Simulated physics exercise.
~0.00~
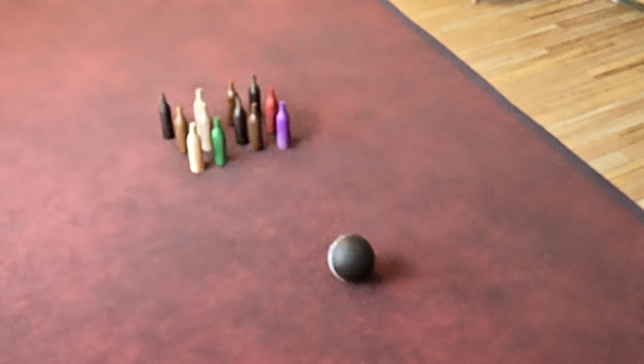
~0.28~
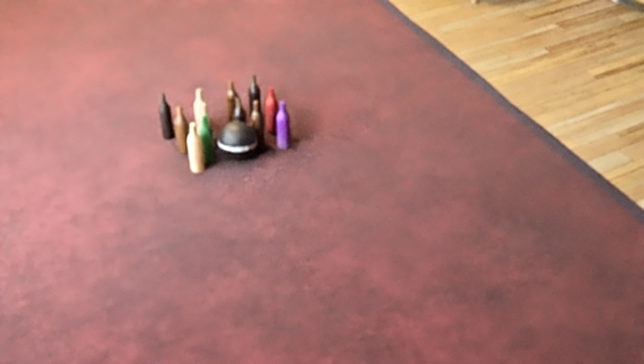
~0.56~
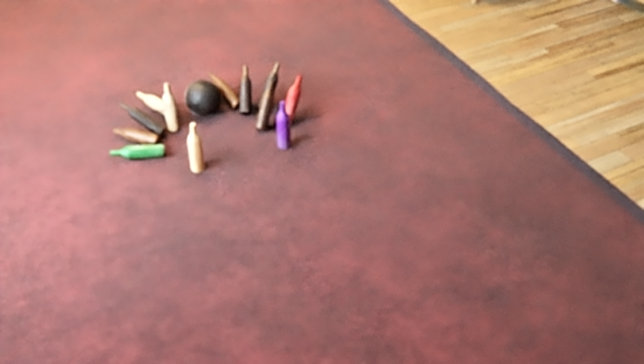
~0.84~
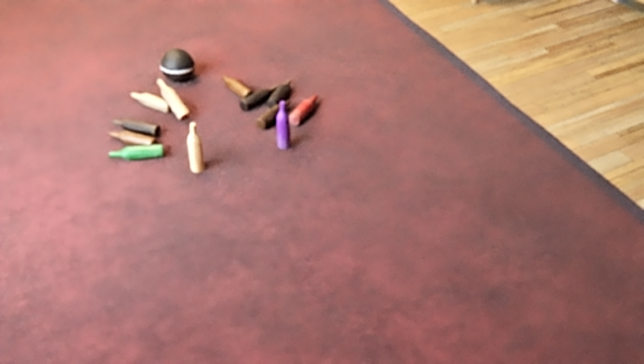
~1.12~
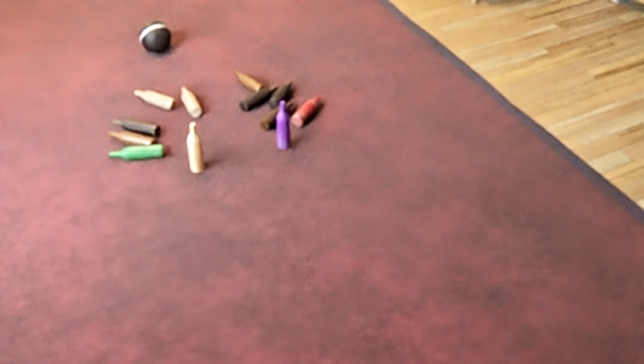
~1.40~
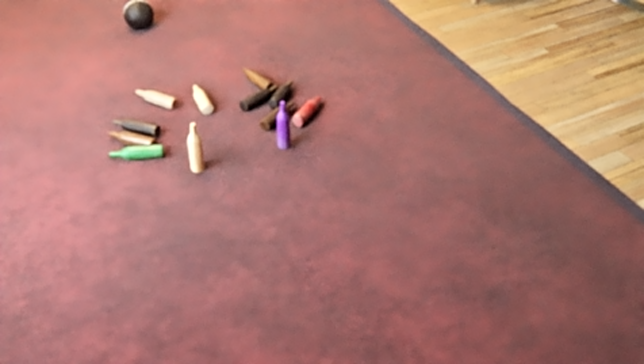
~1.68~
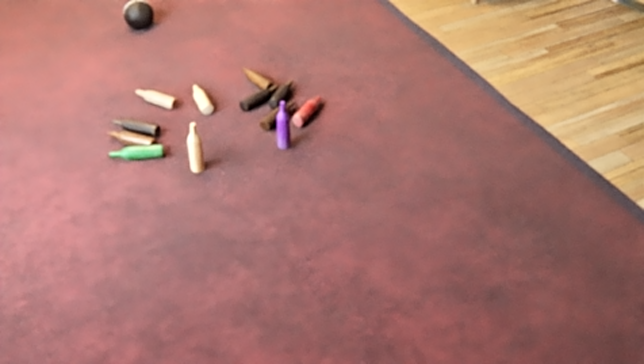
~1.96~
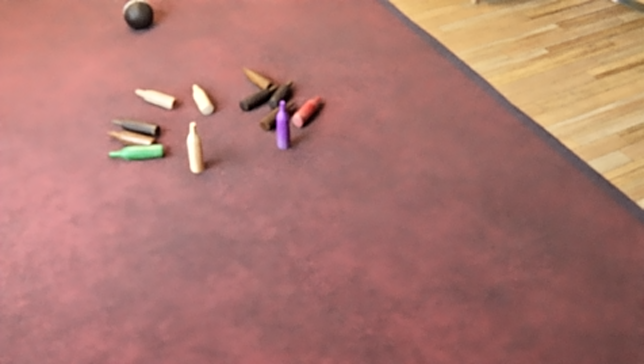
A dark reddish floor, seen from above at an angle, fills the view, with pale wooden boards at the upper right. Bottle-shaped skittles in black, brown, cream, green, red and purple stand clustered left of centre, and a dark ball with a pale band is nearer the viewer. The ball rolls up and left into the group, tipping the green skittle, then ploughs through and scatters most of them. It rolls on toward the upper left and stops near the top edge. The green and red skittles lie flat among the fallen, while the purple one and a cream one remain standing.
